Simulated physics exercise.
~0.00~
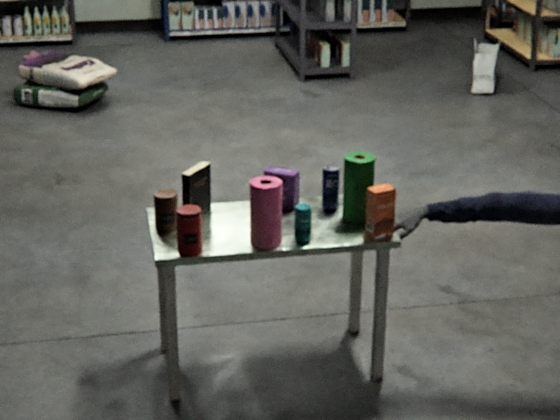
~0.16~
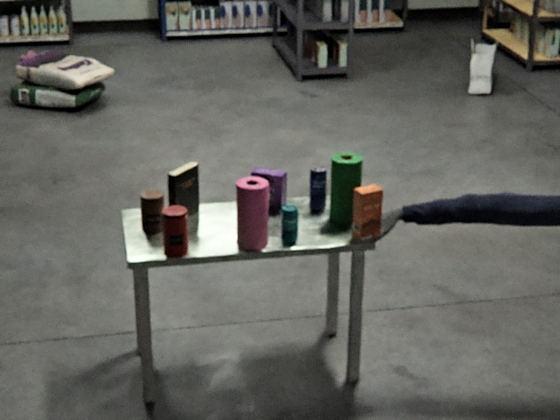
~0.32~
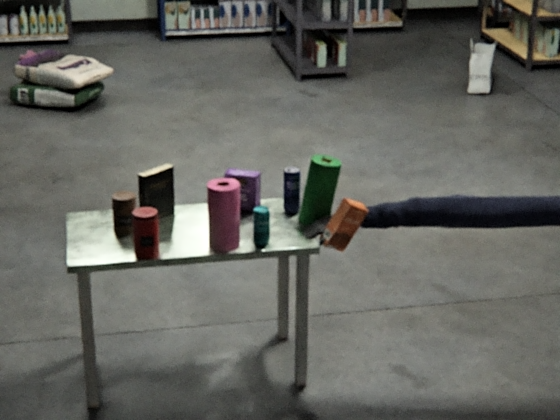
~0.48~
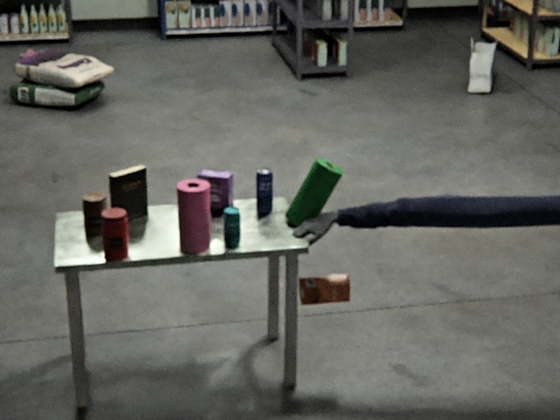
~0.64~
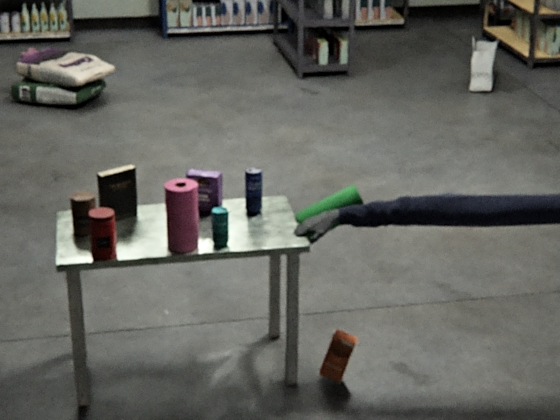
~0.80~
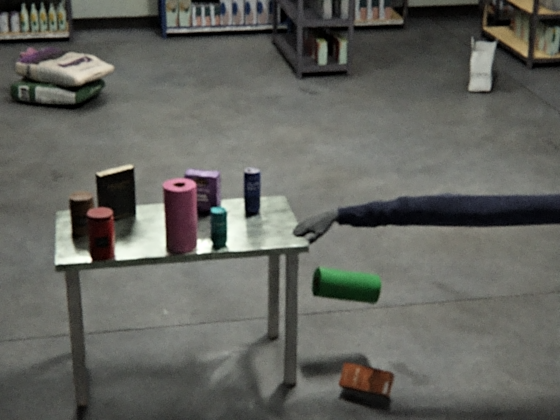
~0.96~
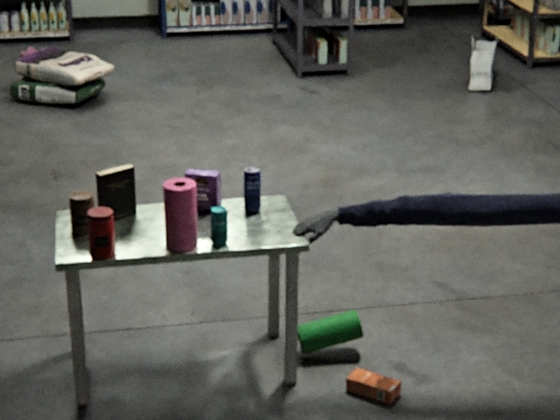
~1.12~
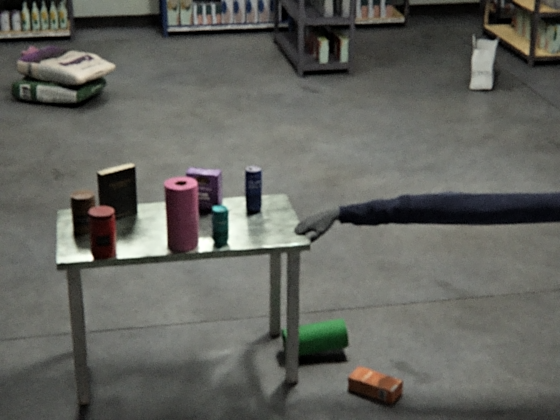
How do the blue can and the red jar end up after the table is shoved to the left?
Both the blue can and the red jar are still standing upright on the table at the end.
